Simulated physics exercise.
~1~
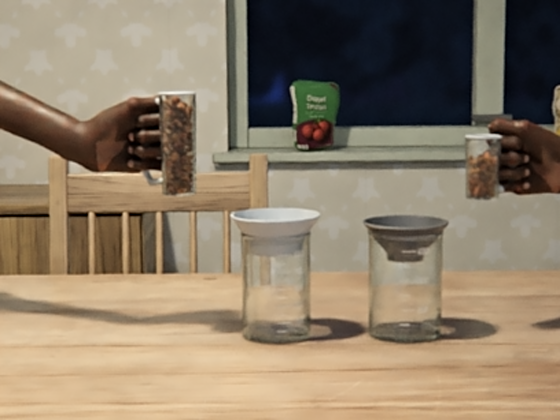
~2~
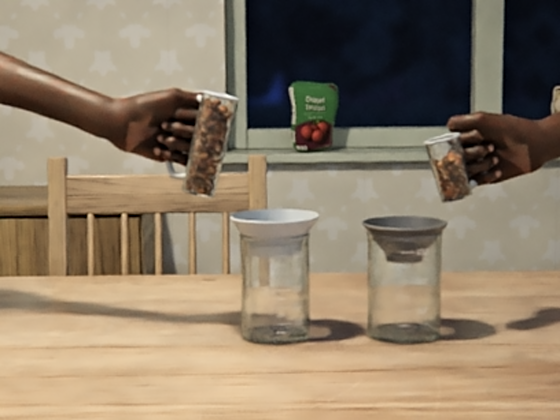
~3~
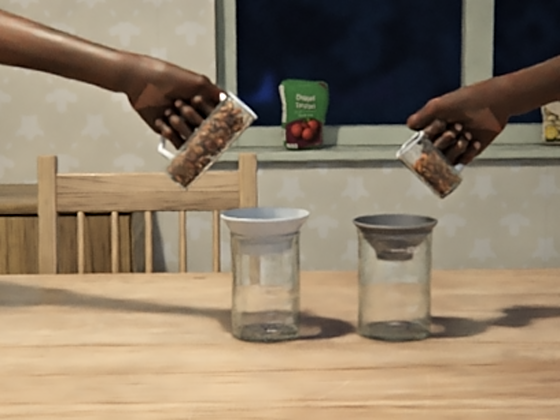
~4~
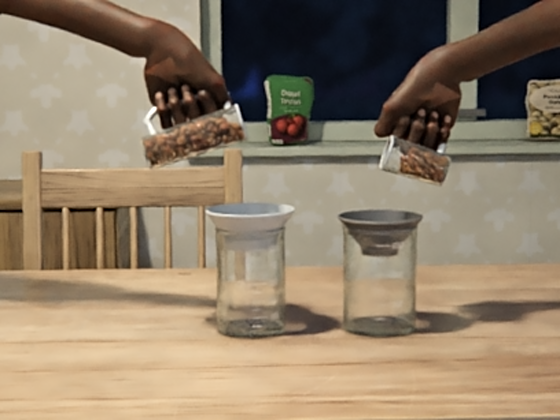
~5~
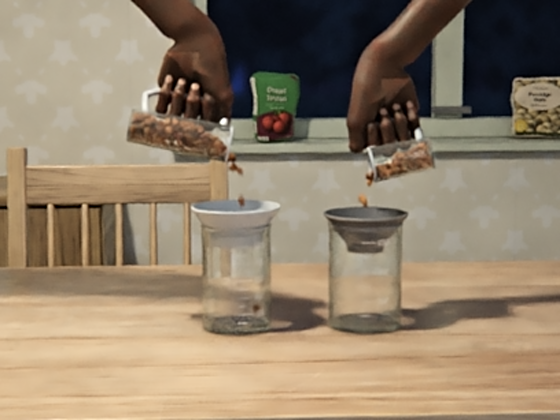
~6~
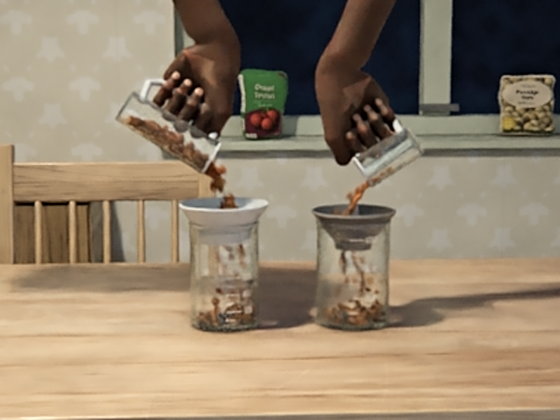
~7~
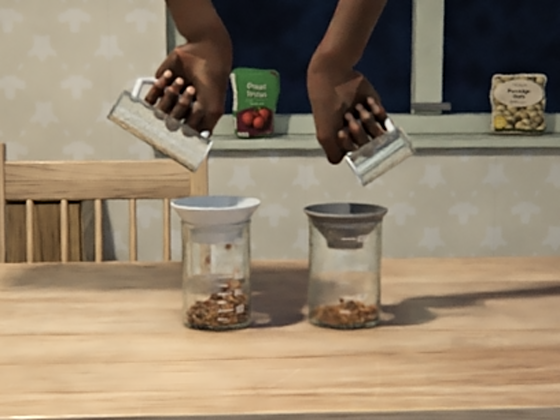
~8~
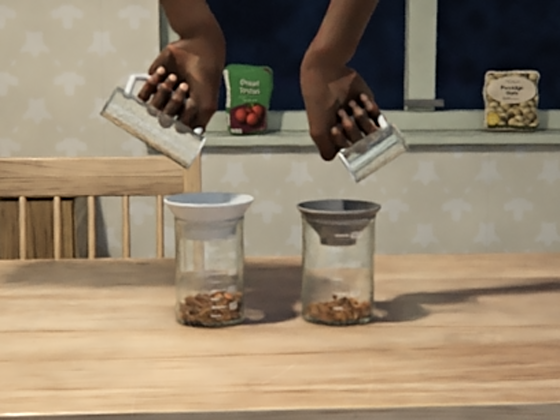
Two hands holding clear cups of small brown pieces move inward above a wooden table and tip them over funnels on two glass jars, pouring until both cups are empty, with all the pieces lying at the bottom of the jars and both funnels clear.
